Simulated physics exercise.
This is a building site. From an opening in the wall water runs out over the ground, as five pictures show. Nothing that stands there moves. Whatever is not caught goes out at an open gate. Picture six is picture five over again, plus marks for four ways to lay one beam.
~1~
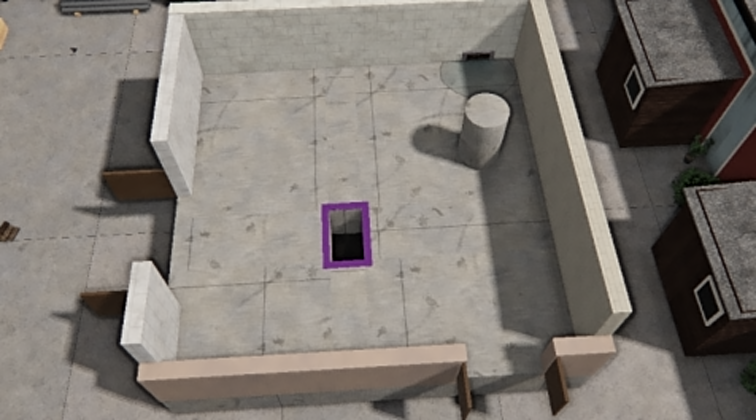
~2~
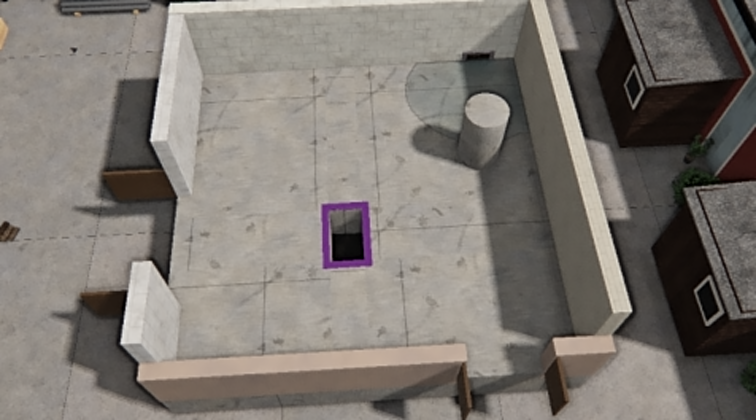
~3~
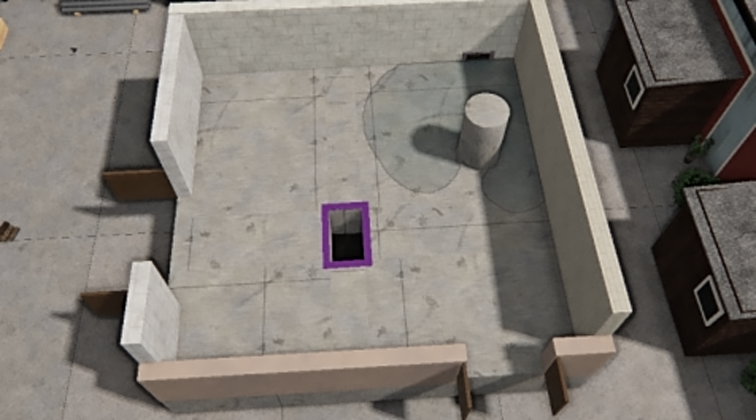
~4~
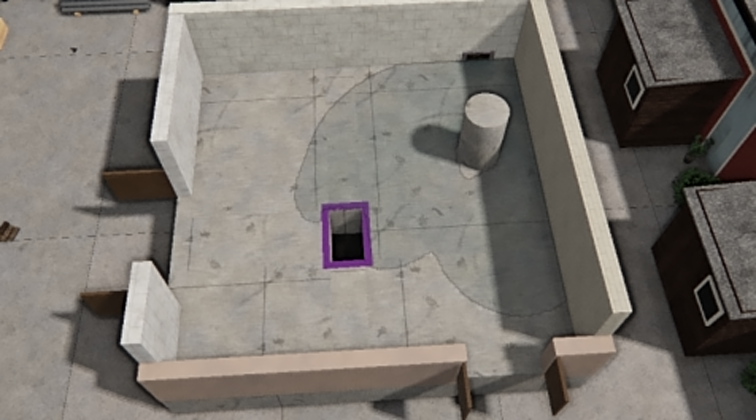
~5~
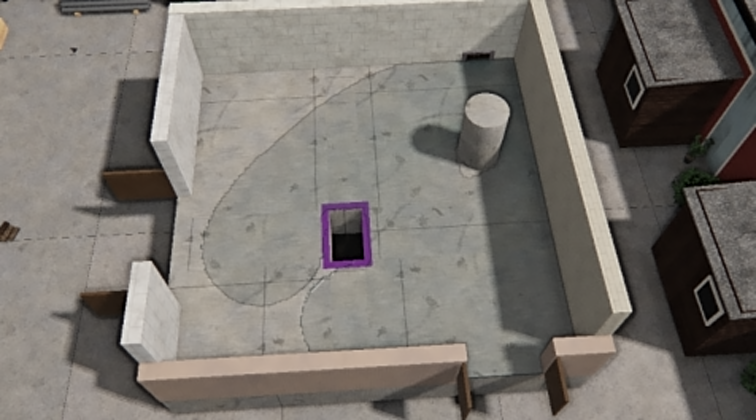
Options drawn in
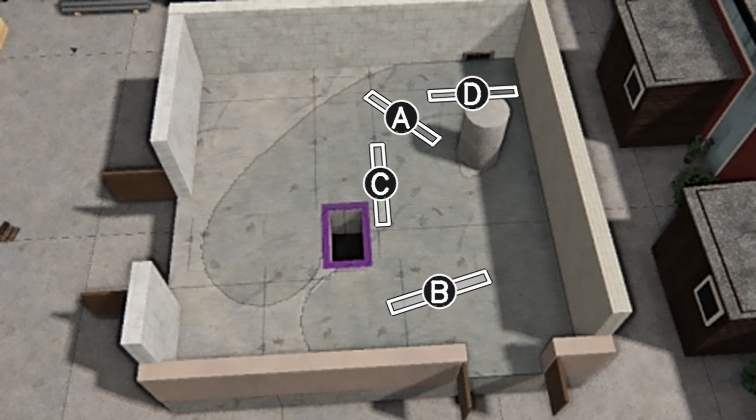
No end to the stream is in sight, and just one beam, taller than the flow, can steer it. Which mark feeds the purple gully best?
B is best.
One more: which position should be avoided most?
That would be C.
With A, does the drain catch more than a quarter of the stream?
No.
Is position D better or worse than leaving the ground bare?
Worse.
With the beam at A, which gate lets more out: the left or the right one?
The left gate.
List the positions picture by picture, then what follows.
The first frame shows outfall at (478, 56); purple gully at (346, 234); open gate at (187, 248); open gate at (500, 359); 3 % of the ground under water, visible out to (459, 91); purple gully still dry.
In the second frame, 10 % of the ground under water, visible out to (510, 133); purple gully still dry.
In the third frame, 21 % of the ground under water, visible out to (517, 203); purple gully still dry.
In the fourth frame, 42 % of the ground under water, visible out to (509, 307); purple gully taking water.
In the fifth frame, 67 % of the ground under water, visible out to (223, 284); purple gully taking water.
In white, A from (368, 94) to (436, 141); B from (390, 307) to (487, 276); C from (383, 224) to (377, 144); D from (429, 96) to (516, 91).
With A, about 14 % of the stream goes into the purple gully, about 83 % out by the gates.
With B, about 27 % of the stream goes into the purple gully, about 70 % out by the gates.
With C, about 7 % of the stream goes into the purple gully, about 92 % out by the gates.
With D, about 15 % of the stream goes into the purple gully, about 84 % out by the gates.
